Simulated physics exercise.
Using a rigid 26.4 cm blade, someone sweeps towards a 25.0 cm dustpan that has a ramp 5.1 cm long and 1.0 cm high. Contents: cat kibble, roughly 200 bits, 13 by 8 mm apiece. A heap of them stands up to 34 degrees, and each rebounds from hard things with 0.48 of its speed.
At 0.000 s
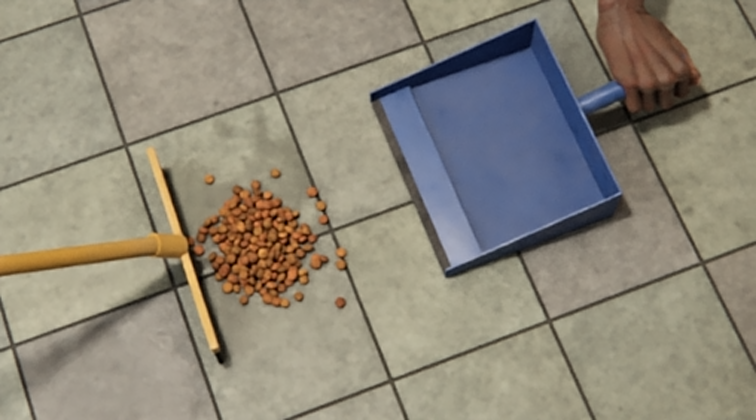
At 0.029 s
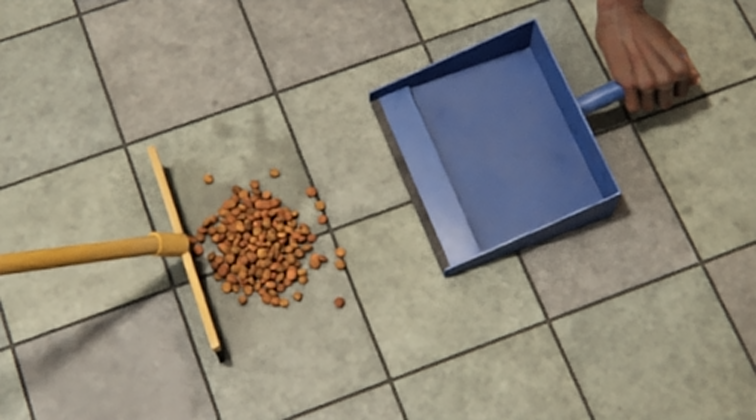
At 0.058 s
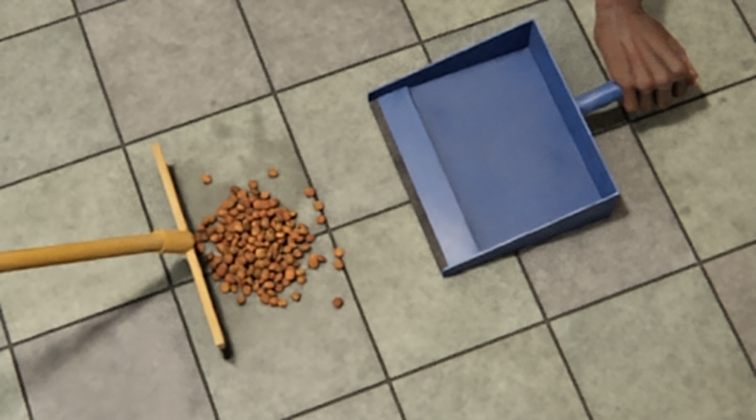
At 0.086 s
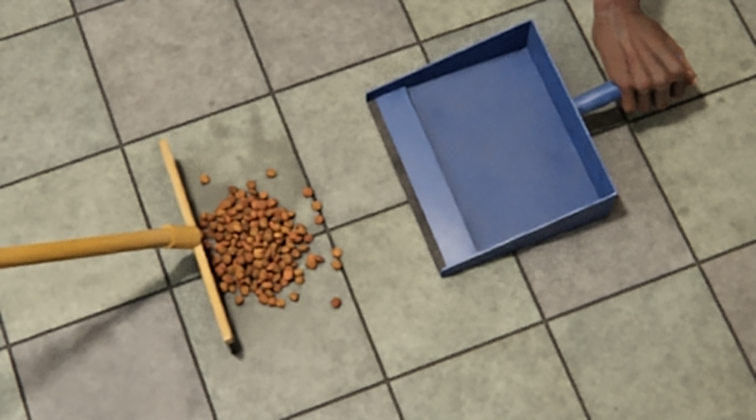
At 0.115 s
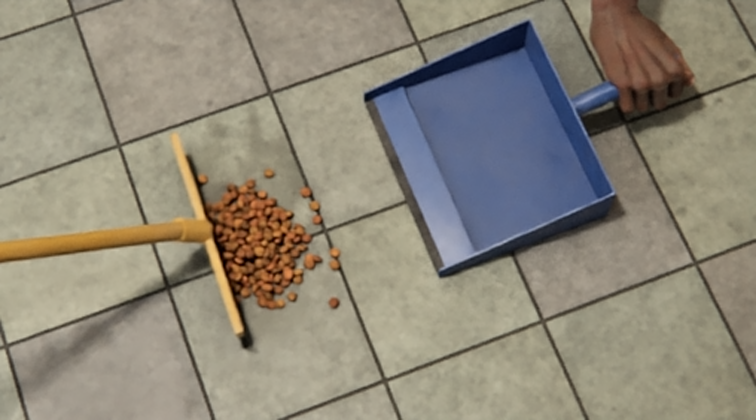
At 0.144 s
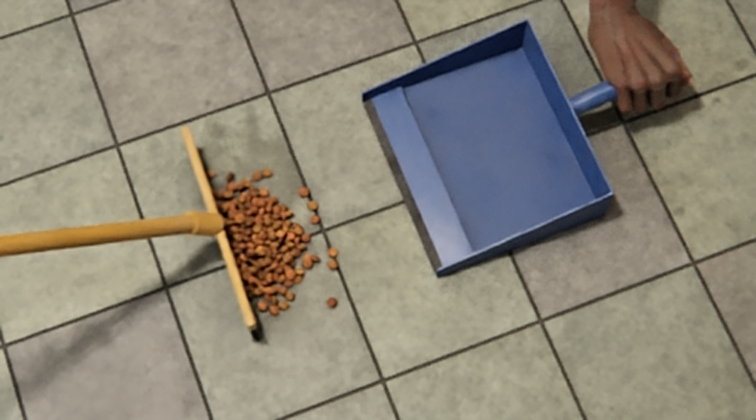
The video shows a yellow-handled blade moving a short way right across a tiled floor into a heap of small brown pieces, pressing its left side together, while a hand holds a blue dustpan nearly still at right.
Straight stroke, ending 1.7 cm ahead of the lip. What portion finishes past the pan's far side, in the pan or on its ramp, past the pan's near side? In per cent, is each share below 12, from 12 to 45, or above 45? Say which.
In the end far side: It gets a trickle. Pan: It gets a huge chunk. Near side: It gets a trickle.
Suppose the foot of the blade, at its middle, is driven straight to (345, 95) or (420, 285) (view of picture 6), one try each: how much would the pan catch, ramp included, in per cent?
About 35 and 40 per cent.
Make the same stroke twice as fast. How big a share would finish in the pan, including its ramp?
In that case close to 75 per cent.
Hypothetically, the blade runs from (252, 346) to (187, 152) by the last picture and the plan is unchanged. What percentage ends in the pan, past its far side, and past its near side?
Pan 50 % / far 0 % / near 10 %.
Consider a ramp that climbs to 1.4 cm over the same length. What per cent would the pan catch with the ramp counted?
About 60 %.
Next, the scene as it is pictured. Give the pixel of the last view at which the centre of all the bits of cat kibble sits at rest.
Close to pixel (406, 171).
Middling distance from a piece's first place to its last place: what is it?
Roughly 22 centimetres.
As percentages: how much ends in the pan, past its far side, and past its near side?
In per cent - far side 0, pan 65, near side 0.
After 0.32 s, middle of the blade 12 cm from the lip; 0 % over the lip, far side 0 %, near side 0 %.
After 0.44 s, middle of the blade 5 cm from the lip; 10 % over the lip, far side 0 %, near side 0 %.
After 0.68 s, middle of the blade 2 cm from the lip; 65 % over the lip, far side 0 %, near side 0 %.
By 1.2 s all is still; far side 0 %, pan 65 %, near side 0 %, in front of the lip or behind the blade 35 %.
